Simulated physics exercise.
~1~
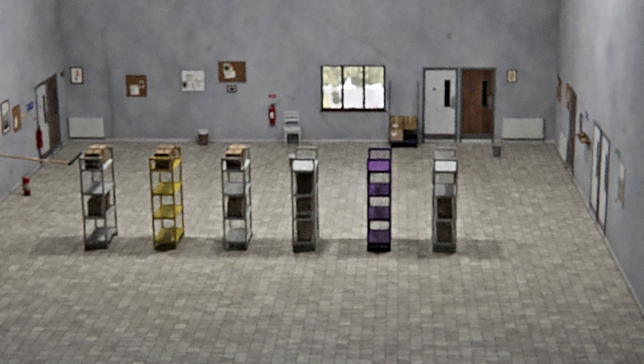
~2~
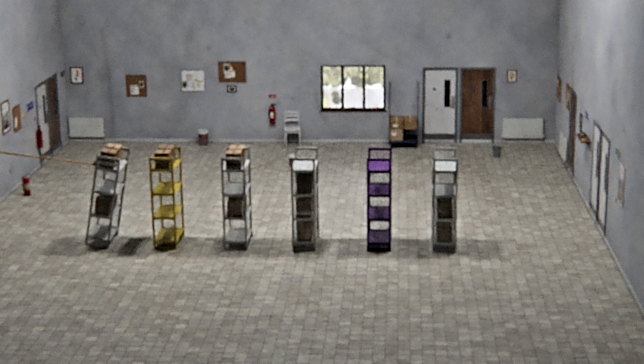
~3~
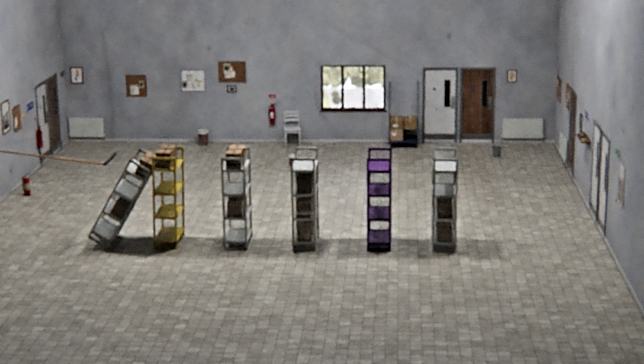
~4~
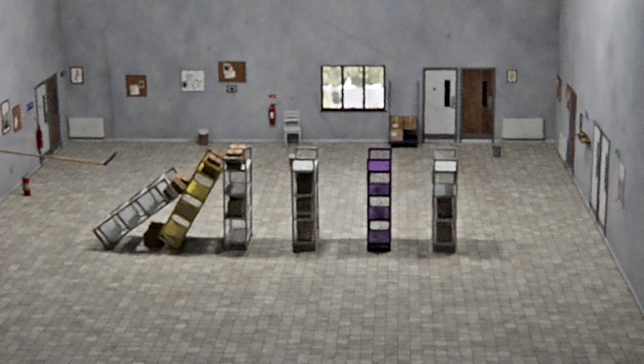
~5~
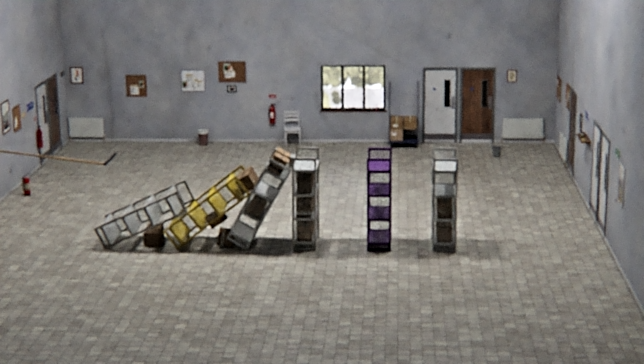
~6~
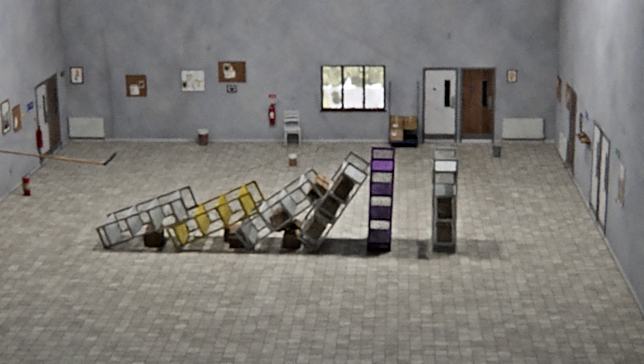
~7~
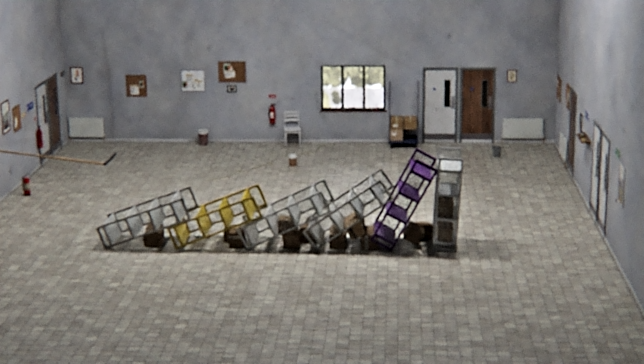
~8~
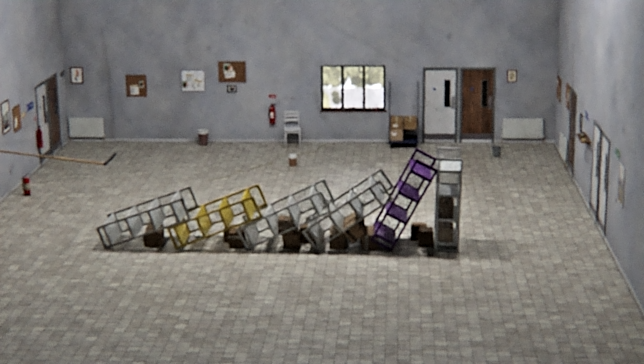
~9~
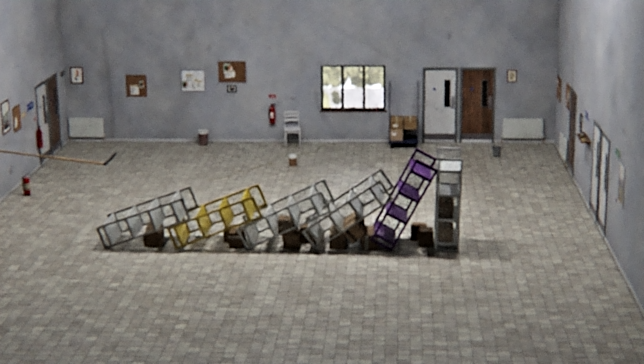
A thin pole reaching in from the left pushes the first of six upright shelving units in a grey, tiled room, and the unit tips to the right. The pole stops while the unit falls against its yellow neighbour, which leans over in turn. The next two grey units topple one after another, and brown cartons spill onto the floor among them. The purple unit then tilts to the right and comes to rest against the last unit. That final unit stays standing, with the other five slanted in a row beside it.
